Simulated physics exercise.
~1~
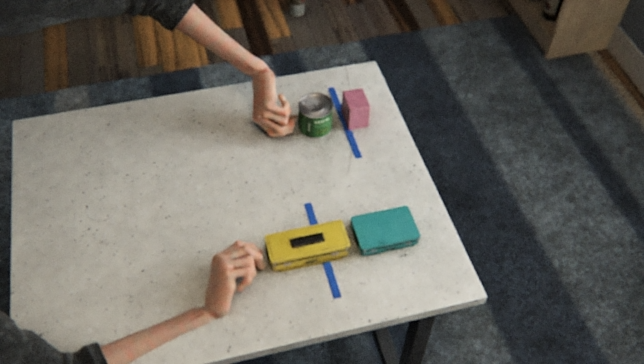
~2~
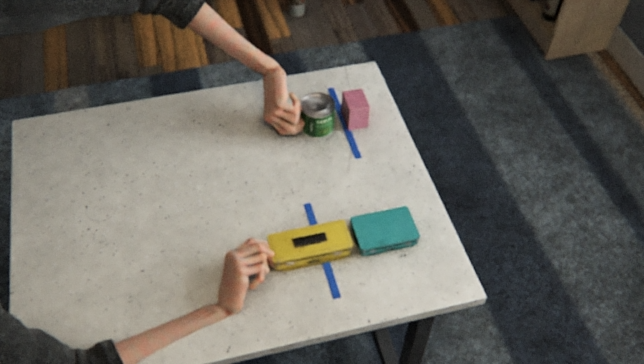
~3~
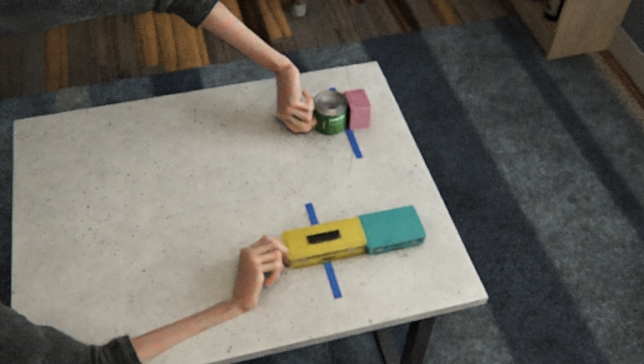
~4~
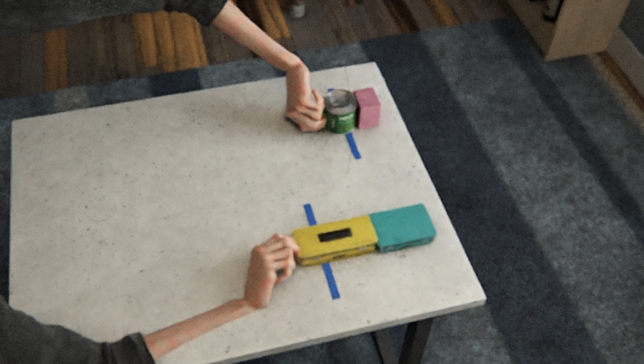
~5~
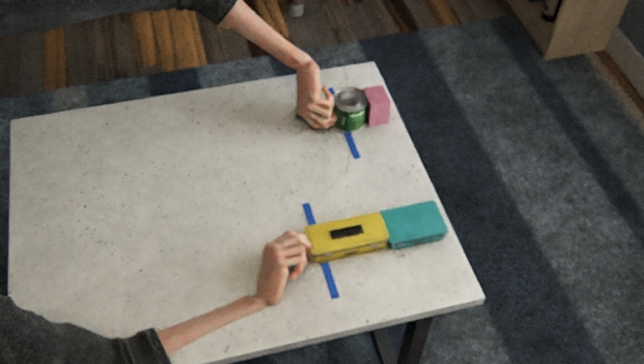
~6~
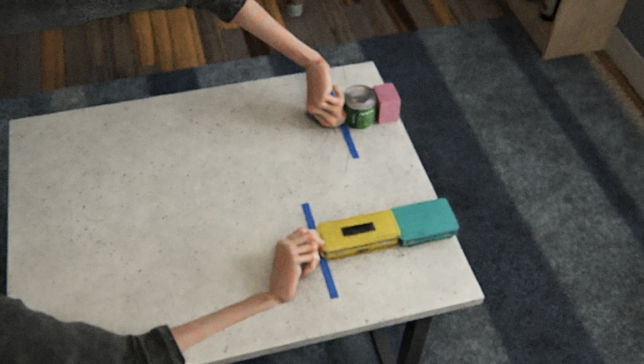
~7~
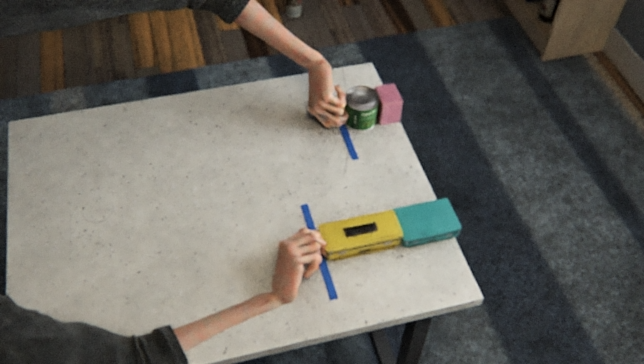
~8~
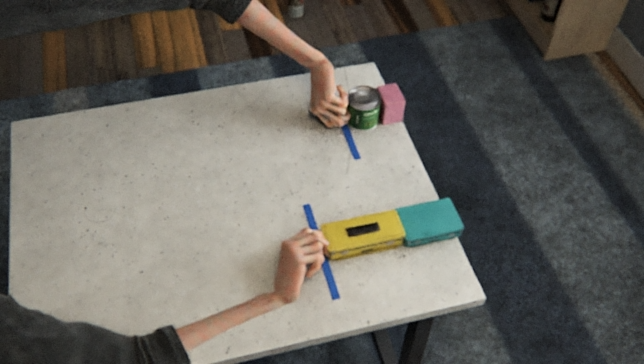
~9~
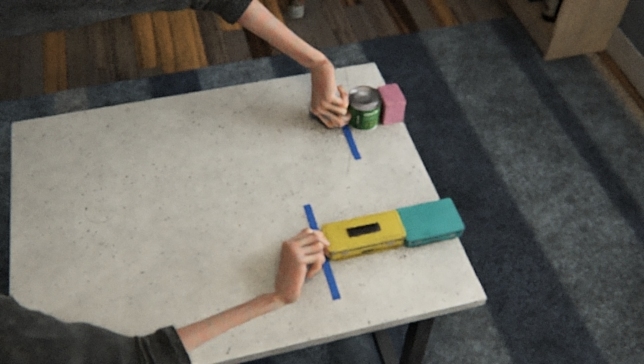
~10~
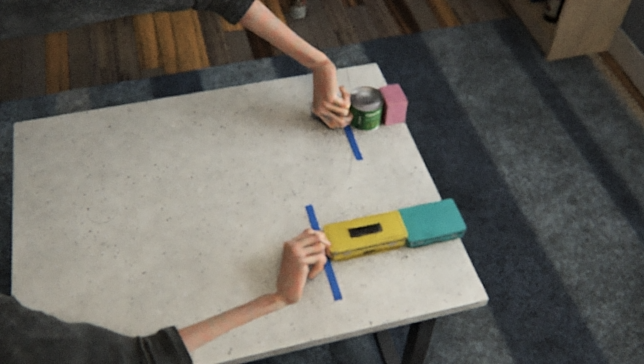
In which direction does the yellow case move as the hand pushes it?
The yellow case slides to the right, toward the end of the table.
